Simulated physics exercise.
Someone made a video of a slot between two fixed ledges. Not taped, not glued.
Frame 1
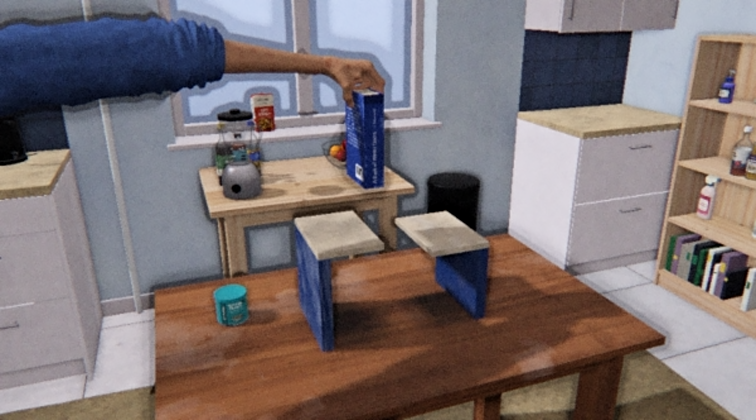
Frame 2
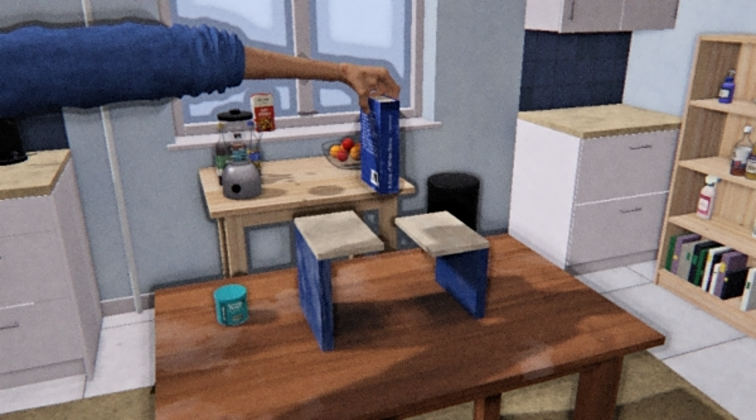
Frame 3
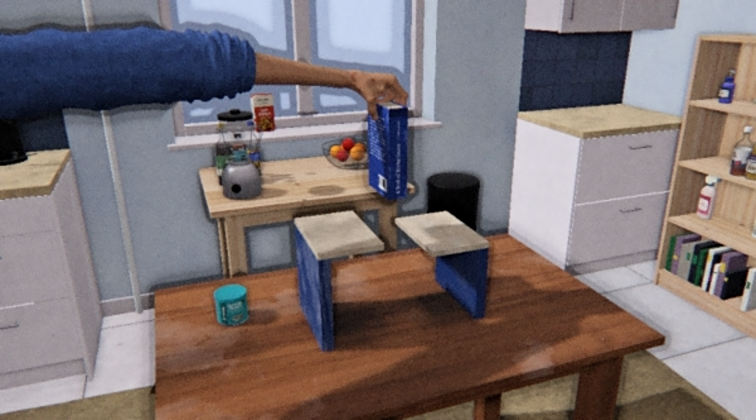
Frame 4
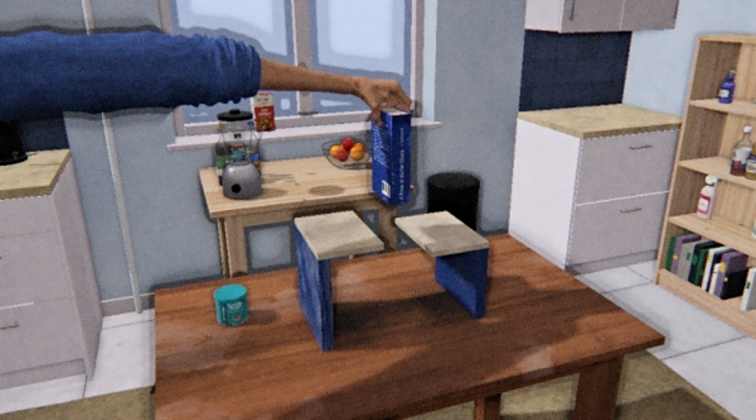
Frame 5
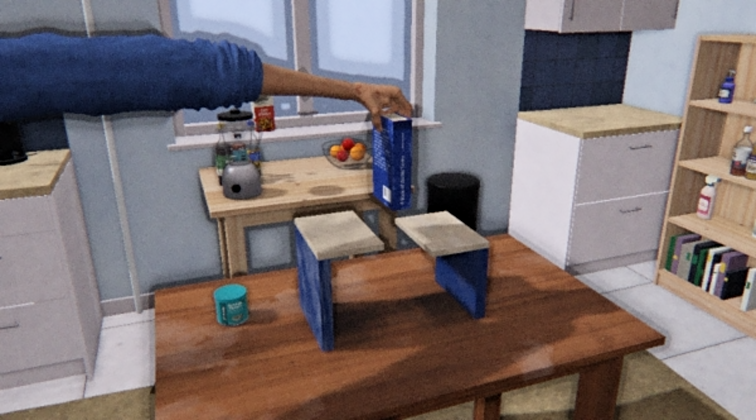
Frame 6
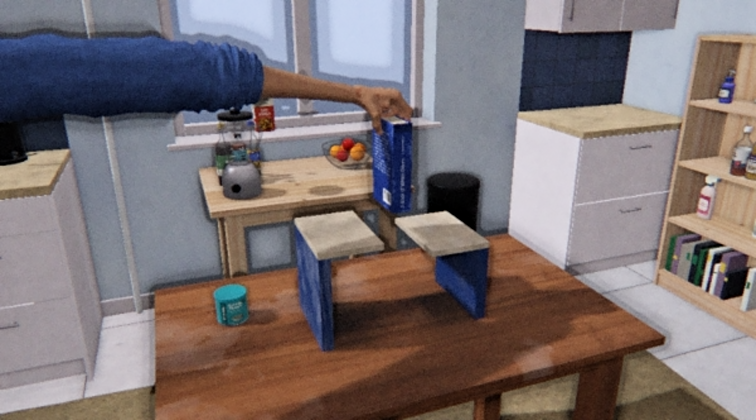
Blue book gripped from above by a hand moving slightly right and down, then held still above two separated blue-sided stands.
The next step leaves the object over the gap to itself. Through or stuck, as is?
My bet is it falls clear.
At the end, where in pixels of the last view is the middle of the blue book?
Roughly (391, 275).
Then, 0.20 s after the last picture, blue book slid a little near (392, 181).
Then, 0.30 s after the last picture, blue book slid about its own width near (391, 236).
Then, 0.40 s after the last picture, blue book slid well along near (391, 274).
At rest, moved from the start, blue book; turquoise tin in place. Seen from the same camera at the end, blue book near (391, 275). The book goes down the gap.
